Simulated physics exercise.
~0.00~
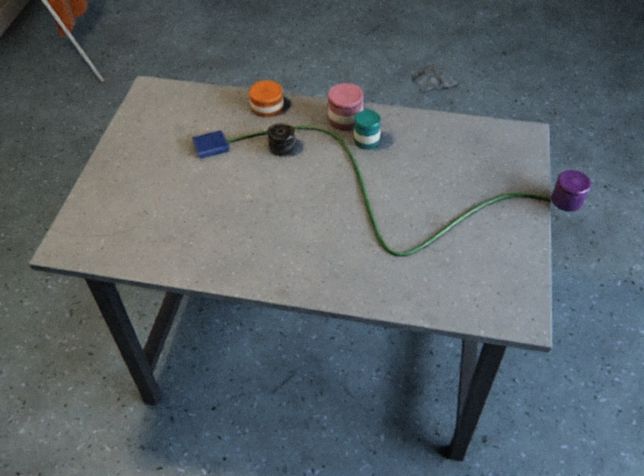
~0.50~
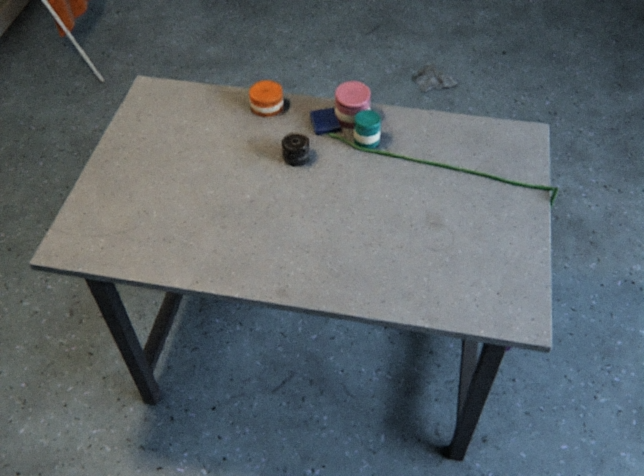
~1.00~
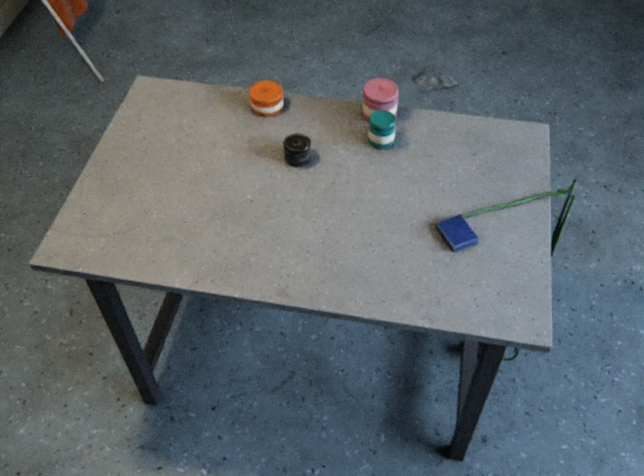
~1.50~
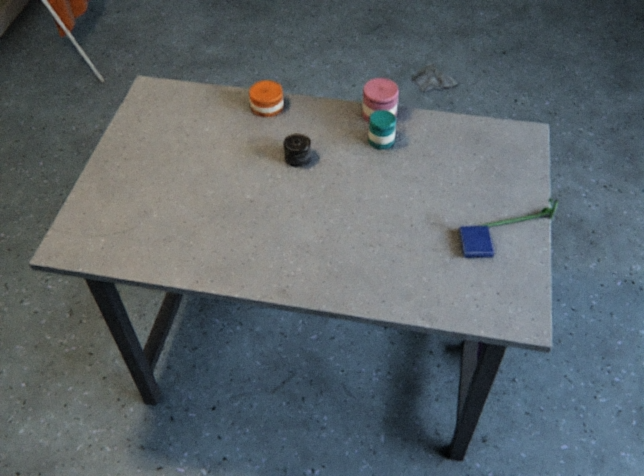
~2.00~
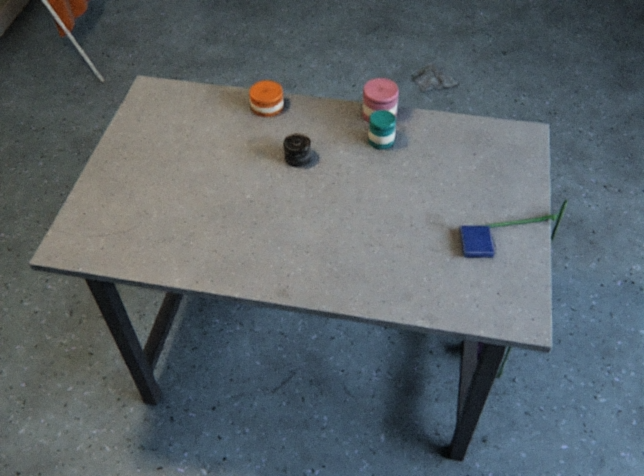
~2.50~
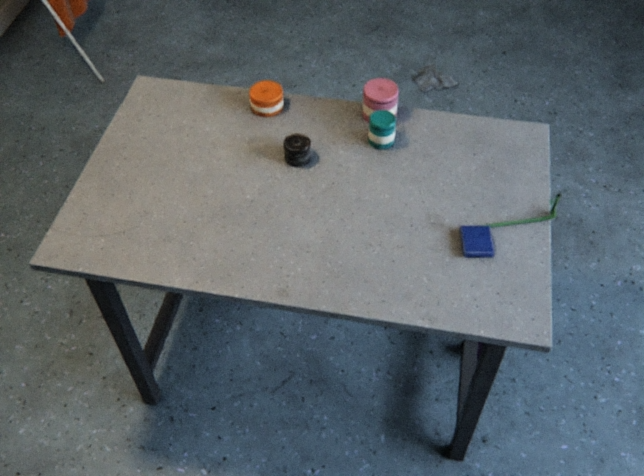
On a grey table, a falling purple cylinder pulls a green cable, dragging a blue block past nudged containers before it stops near the right edge.
